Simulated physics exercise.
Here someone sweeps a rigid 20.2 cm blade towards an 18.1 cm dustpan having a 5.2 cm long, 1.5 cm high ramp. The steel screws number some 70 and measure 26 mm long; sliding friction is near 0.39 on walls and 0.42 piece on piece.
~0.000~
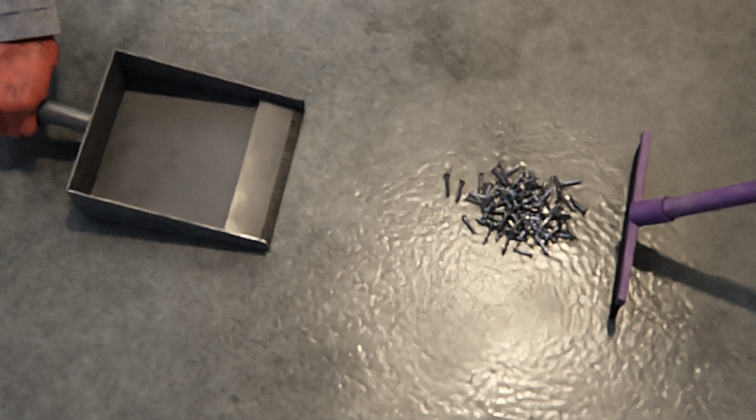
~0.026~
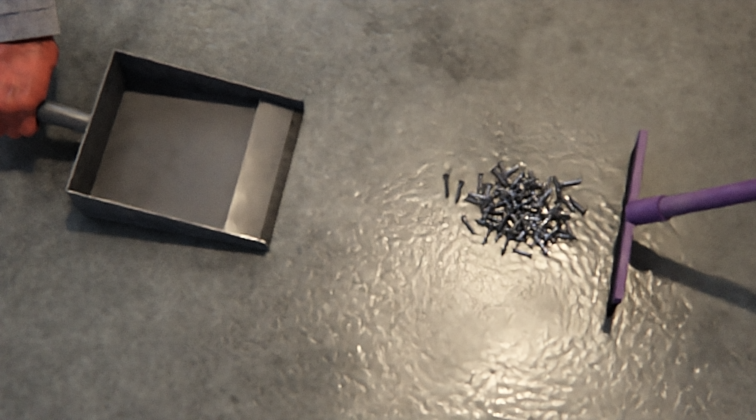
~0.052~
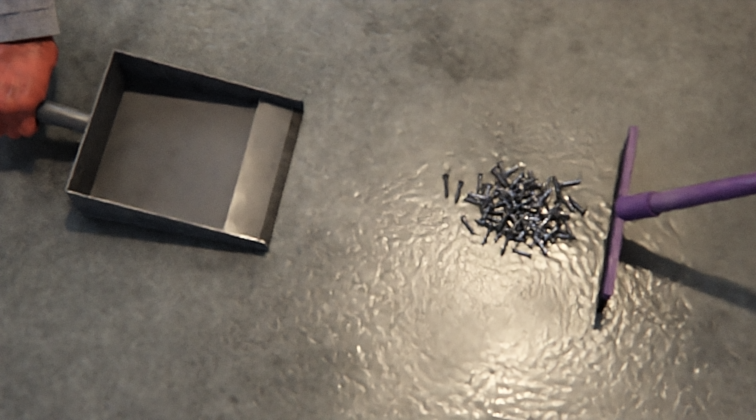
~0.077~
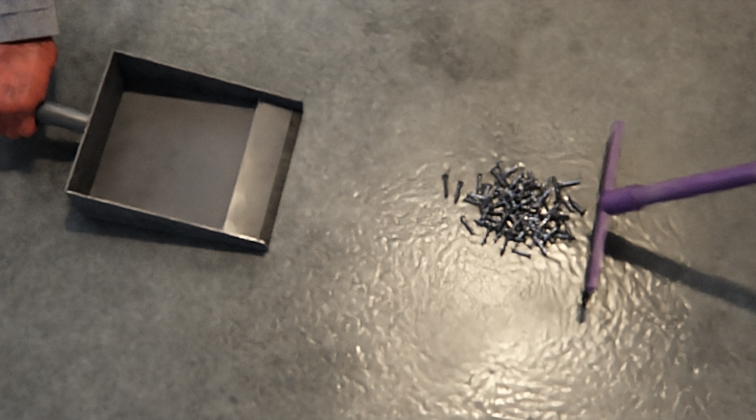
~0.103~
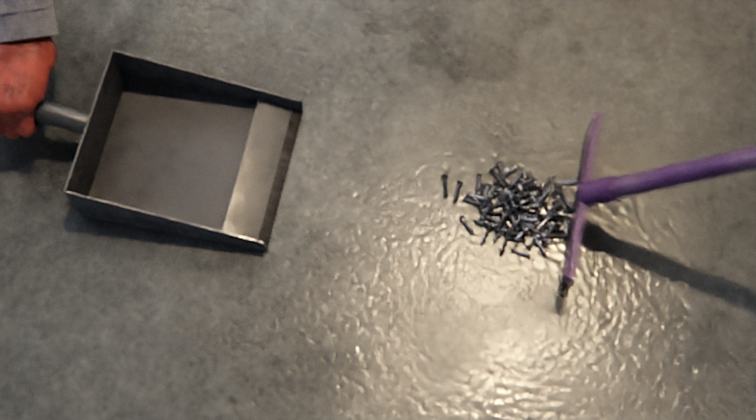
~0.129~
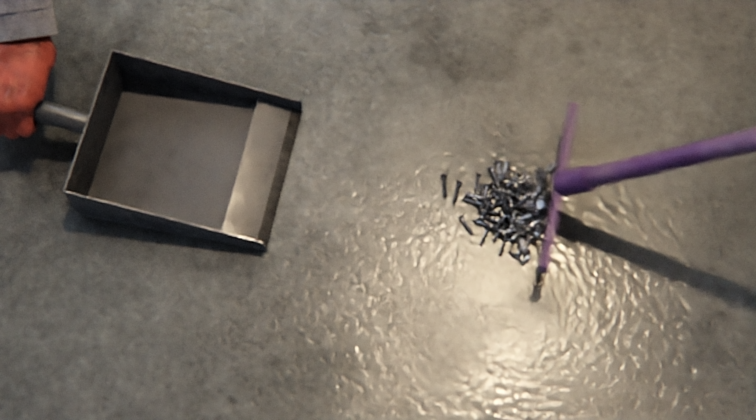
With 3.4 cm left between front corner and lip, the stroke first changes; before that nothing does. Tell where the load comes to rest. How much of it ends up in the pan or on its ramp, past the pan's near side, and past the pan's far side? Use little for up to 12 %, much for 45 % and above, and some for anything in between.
Pan: Some; near side: Little; far side: Some.
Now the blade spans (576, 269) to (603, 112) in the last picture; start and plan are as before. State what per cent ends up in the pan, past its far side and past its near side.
Pan 0 % / far 45 % / near 0 %.
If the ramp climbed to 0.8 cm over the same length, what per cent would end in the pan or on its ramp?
With that ramp, near 25 per cent.
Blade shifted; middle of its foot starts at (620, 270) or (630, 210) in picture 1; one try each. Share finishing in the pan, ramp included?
35 and 15 per cent, roughly.
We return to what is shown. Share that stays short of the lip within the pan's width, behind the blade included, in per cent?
Roughly 40 in a hundred.
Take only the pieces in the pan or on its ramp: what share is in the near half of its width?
Around 10 percent.
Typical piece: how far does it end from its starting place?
I'd say close to 30 cm.
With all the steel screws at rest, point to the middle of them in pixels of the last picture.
I'd say roughly (294, 128).
After 0.27 s, middle of the blade 16 cm from the lip; 0 % over the lip, far side 5 %, near side 0 %.
Then, at 0.36 s, middle of the blade 7 cm from the lip; 0 % over the lip, far side 20 %, near side 0 %.
After 0.59 s, middle of the blade 4 cm from the lip; 30 % over the lip, far side 30 %, near side 0 %.
By 1.9 s all is still; pan 25 %, near side 0 %, far side 30 %, in front of the lip or behind the blade 40 %.
